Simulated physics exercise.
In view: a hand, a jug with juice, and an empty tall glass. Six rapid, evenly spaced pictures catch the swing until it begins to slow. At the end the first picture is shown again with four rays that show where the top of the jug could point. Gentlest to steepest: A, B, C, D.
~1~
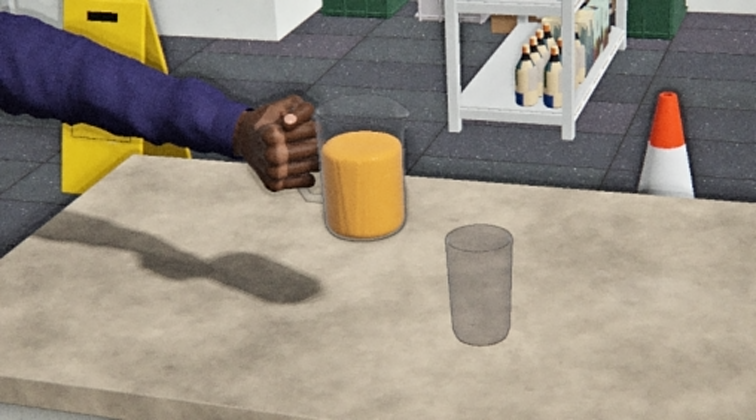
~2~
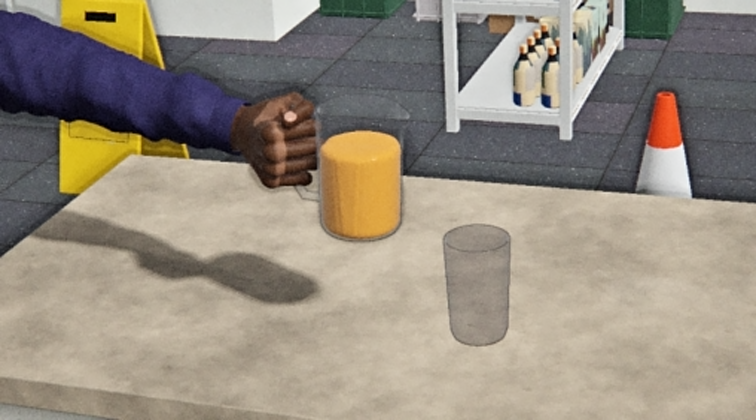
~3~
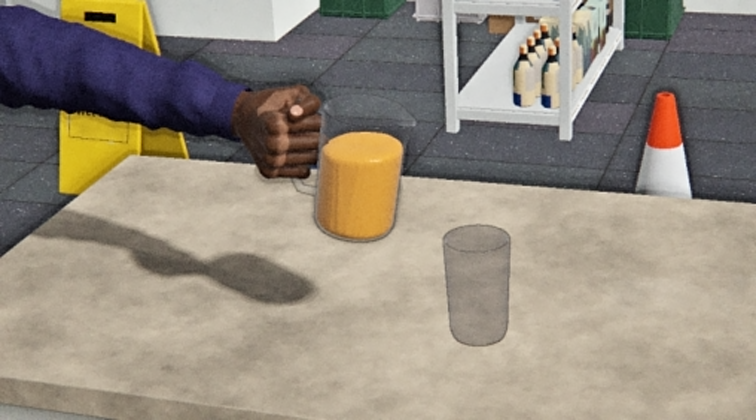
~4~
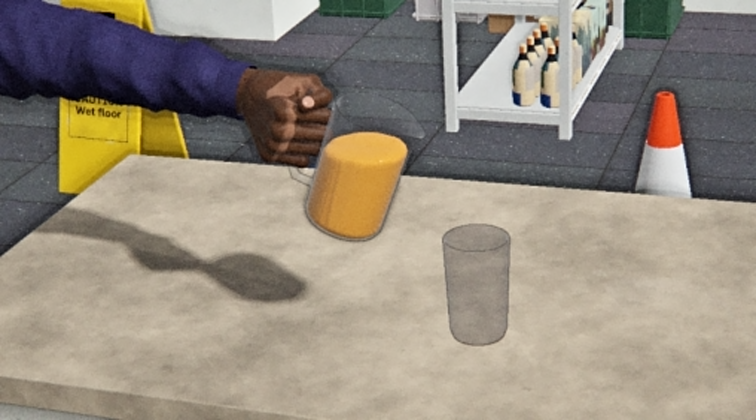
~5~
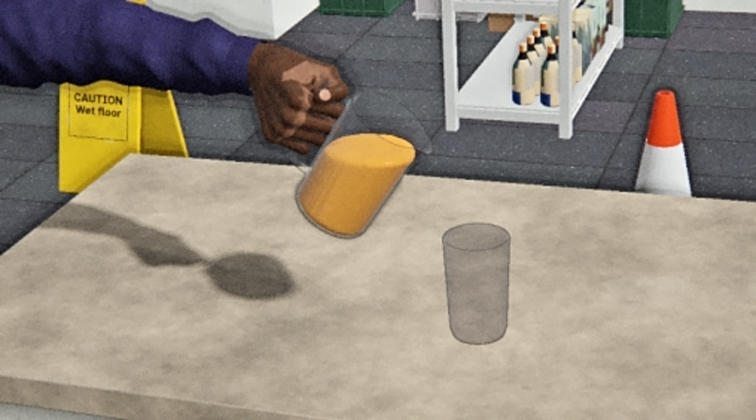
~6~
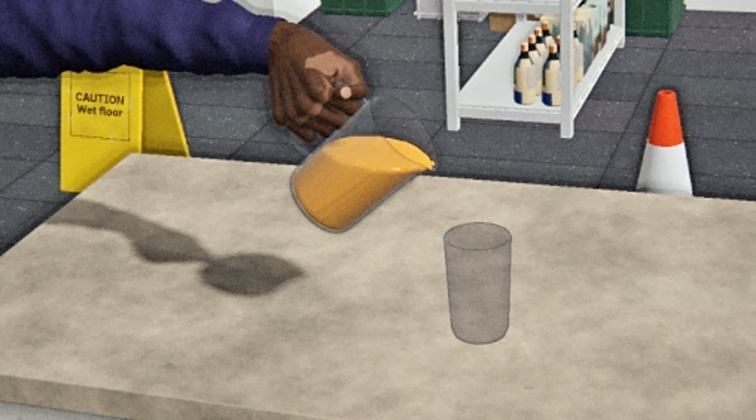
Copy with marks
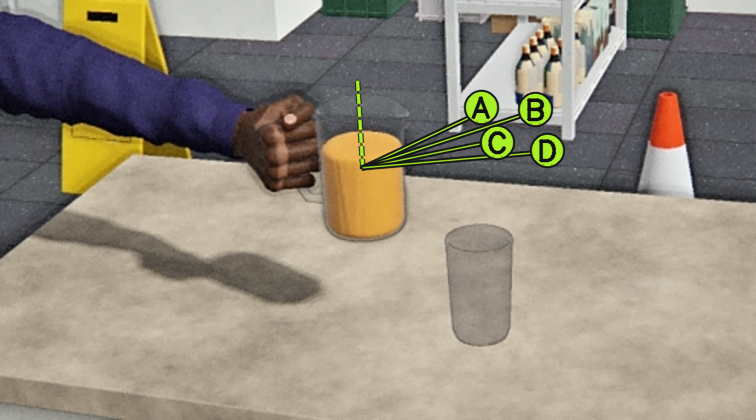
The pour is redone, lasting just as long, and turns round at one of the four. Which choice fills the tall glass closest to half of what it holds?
Go for B.
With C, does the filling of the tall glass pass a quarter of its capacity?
Yes, it does.
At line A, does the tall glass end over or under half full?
Under half.
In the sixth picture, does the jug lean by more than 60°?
No.
On the marked copy, A at (468, 118); B at (519, 116); C at (479, 144); D at (530, 153).
With A, the tall glass ends with about 31 % of what it can hold.
With B, the tall glass ends with about 49 % of what it can hold.
With C, the tall glass ends with about 70 % of what it can hold.
With D, the tall glass ends with about 89 % of what it can hold.
